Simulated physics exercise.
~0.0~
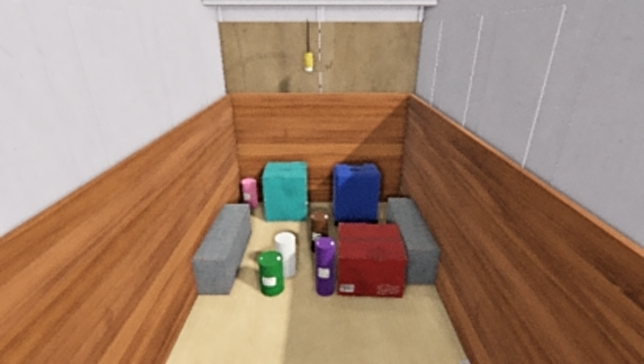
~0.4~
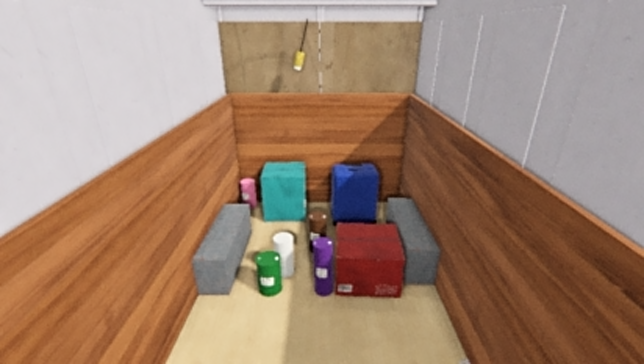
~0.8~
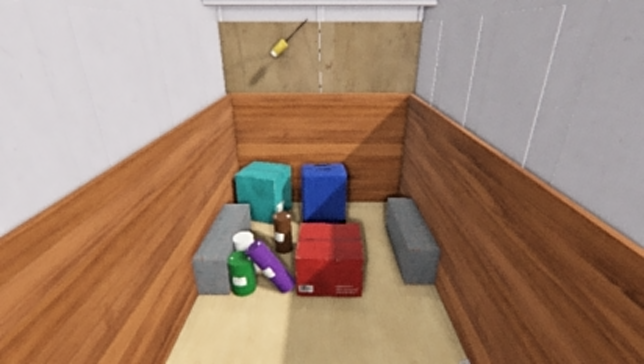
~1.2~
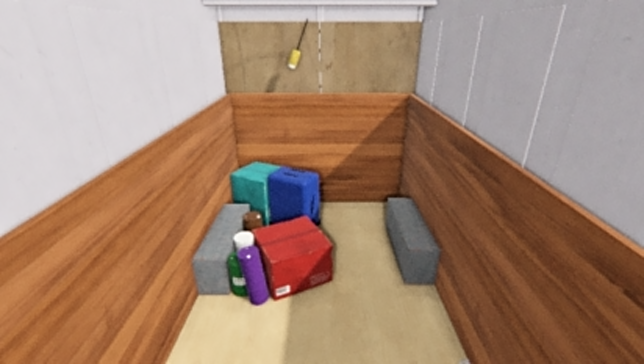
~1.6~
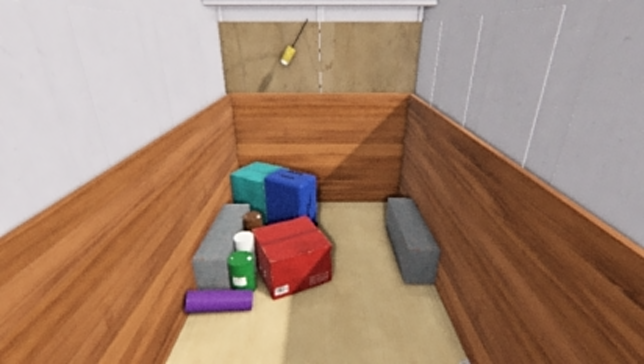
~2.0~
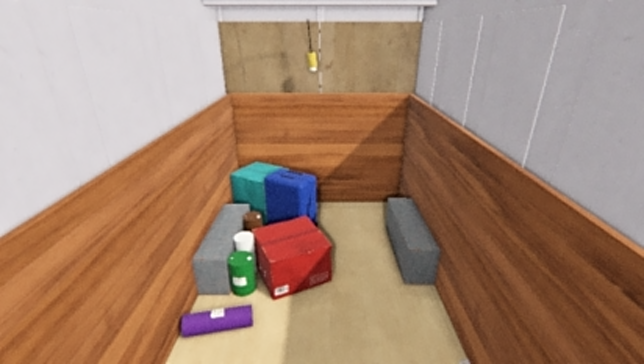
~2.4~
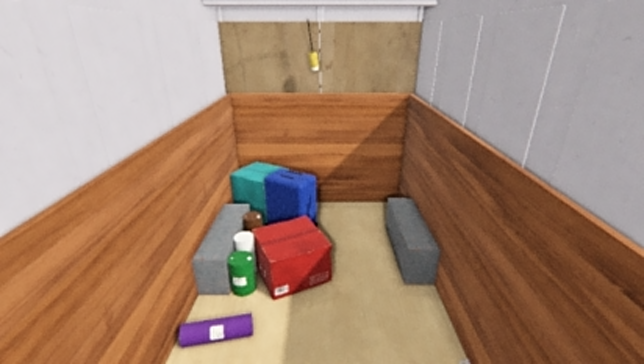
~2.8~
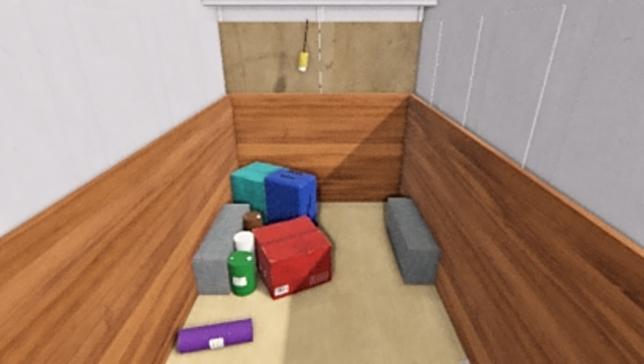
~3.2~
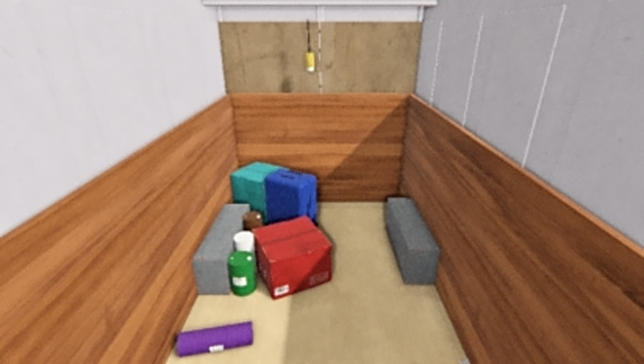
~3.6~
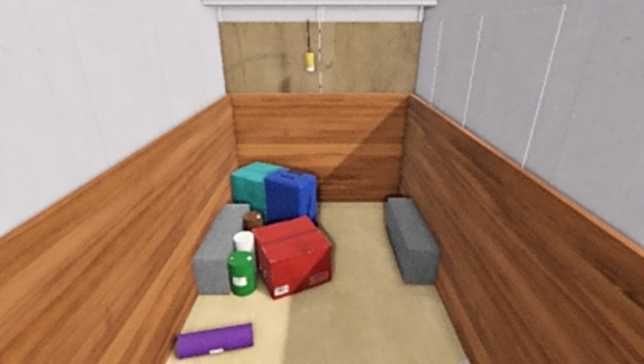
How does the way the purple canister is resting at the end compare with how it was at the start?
At the start the purple canister stands upright among the other items, but by the end it lies on its side on the floor at the near left.
